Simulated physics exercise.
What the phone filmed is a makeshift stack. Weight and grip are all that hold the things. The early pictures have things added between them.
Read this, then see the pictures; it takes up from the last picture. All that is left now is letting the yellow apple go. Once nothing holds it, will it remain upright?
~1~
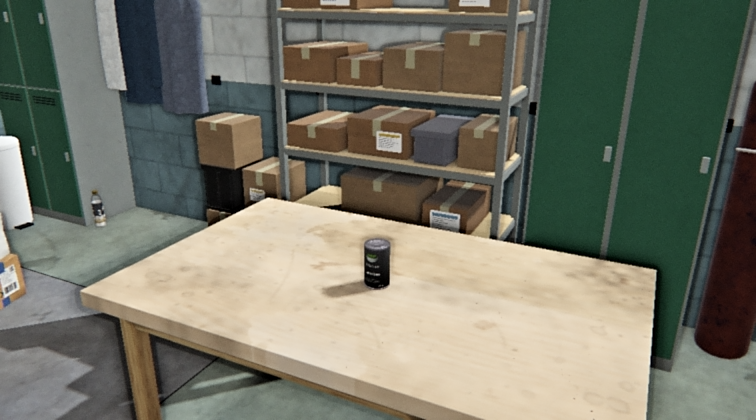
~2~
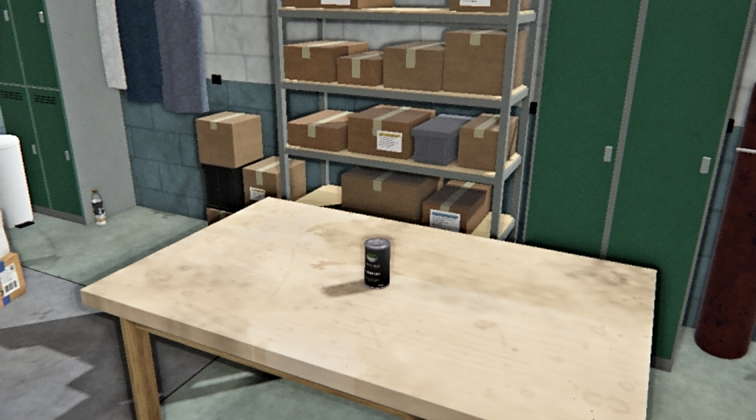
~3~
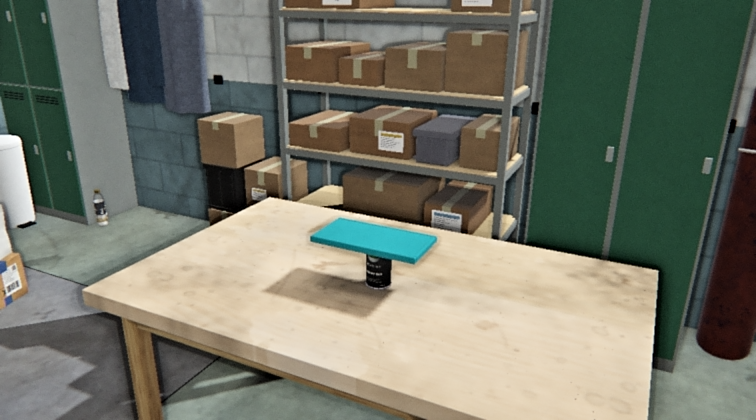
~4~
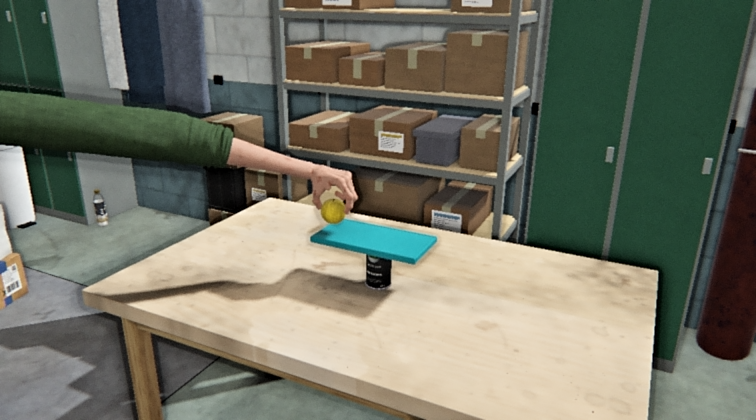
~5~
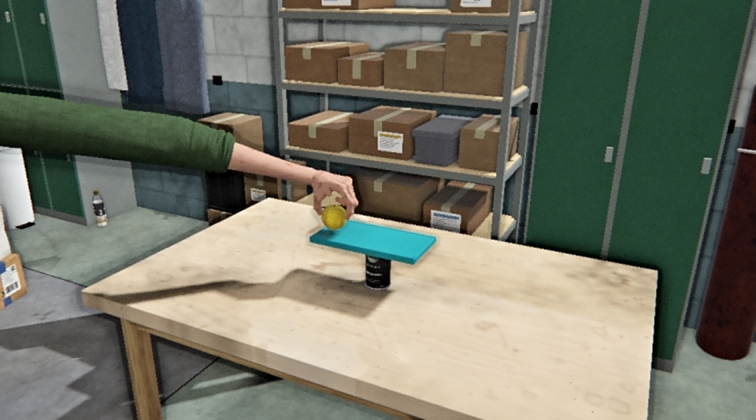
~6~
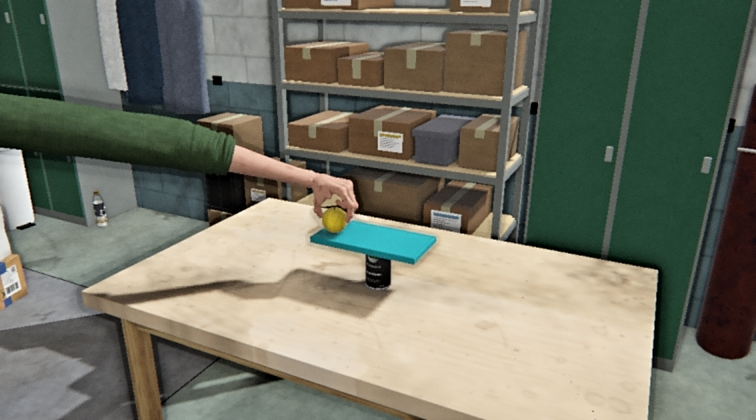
The stack breaks down.
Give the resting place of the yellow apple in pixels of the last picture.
Look around (306, 261) in the final frame.
Then, 0.30 s after the last picture, yellow apple now fallen; turquoise lid tipped 39° from how it was.
Then, 0.40 s after the last picture, turquoise lid tipped 63° from how it was.
Then, 0.60 s after the last picture, turquoise lid tipped 52° from how it was.
Then, 1.40 s after the last picture, turquoise lid tipped 43° from how it was.
At rest, fallen, yellow apple; tipped over in the stack, turquoise lid; black tin in place. Seen from the same camera at the end, yellow apple near (306, 262). The stack comes apart.
